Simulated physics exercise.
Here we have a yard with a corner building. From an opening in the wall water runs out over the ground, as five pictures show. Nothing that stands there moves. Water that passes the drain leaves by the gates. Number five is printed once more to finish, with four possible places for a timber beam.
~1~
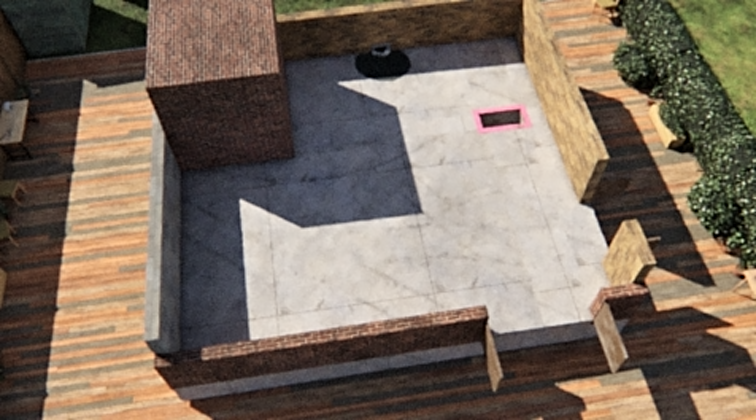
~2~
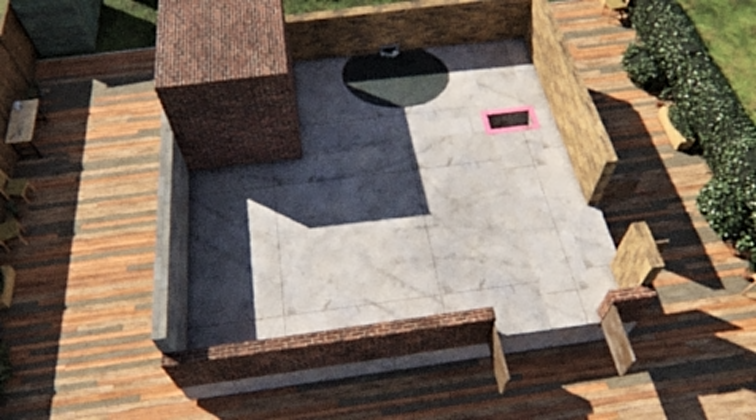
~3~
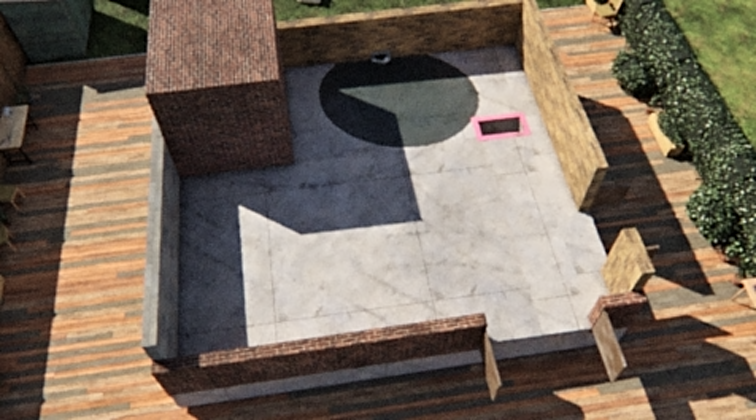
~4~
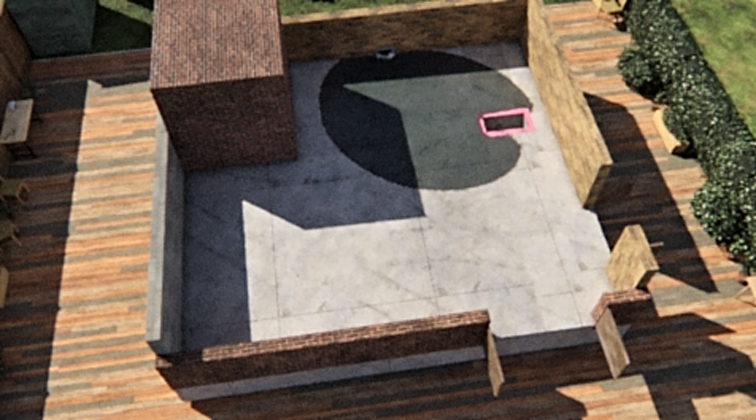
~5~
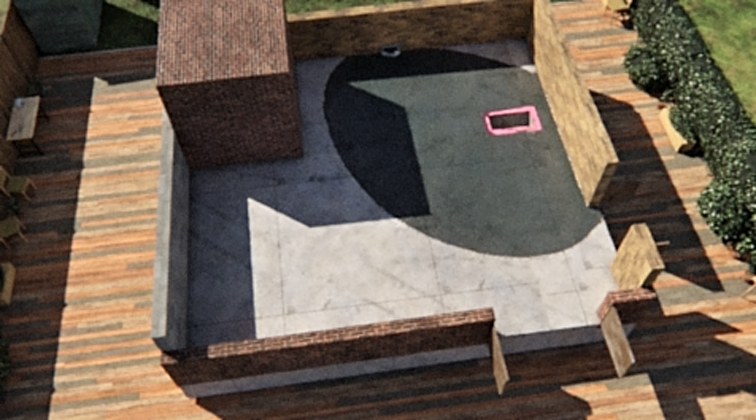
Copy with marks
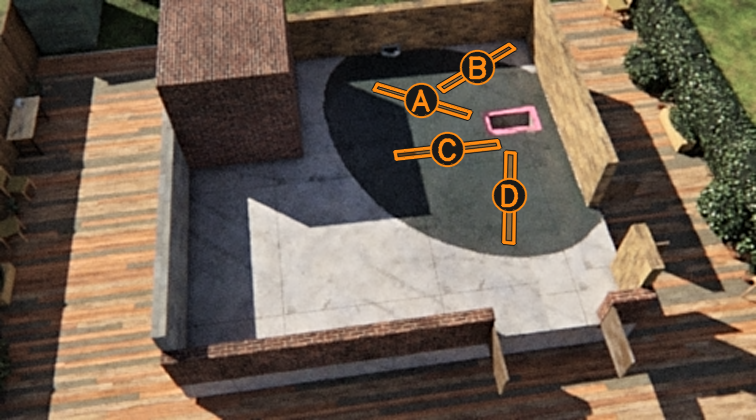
The clip shows a walled yard with a brick corner building and open gates, seen from above, as a dark patch of water spreads from the back wall across the pale paving, reaching and surrounding a pink-edged drain.
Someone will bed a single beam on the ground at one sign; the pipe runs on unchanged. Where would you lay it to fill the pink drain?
Go for C.
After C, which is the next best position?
It is A.
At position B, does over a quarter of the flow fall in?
No.
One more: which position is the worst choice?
That is position B.
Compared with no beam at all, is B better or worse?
Worse.
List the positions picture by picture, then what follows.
Outfall at (381, 48); pink drain at (502, 119); open gate at (590, 232); open gate at (535, 316); water covers 2 % of the ground and shows as far out as (405, 70); pink drain still dry.
Water covers 7 % of the ground and shows as far out as (437, 93); pink drain still dry.
Water covers 15 % of the ground and shows as far out as (462, 126); pink drain still dry.
Water covers 26 % of the ground and shows as far out as (507, 168); pink drain taking water.
Water covers 42 % of the ground and shows as far out as (581, 234); pink drain taking water.
On the marked copy, A from (375, 87) to (469, 115); B from (441, 88) to (511, 46); C from (395, 155) to (498, 144); D from (508, 242) to (510, 152).
With A, about 36 % of the stream runs into the pink drain, about 64 % out by the gates.
With B, about 10 % of the stream runs into the pink drain, about 90 % out by the gates.
With C, about 55 % of the stream runs into the pink drain, about 45 % out by the gates.
With D, about 21 % of the stream runs into the pink drain, about 79 % out by the gates.
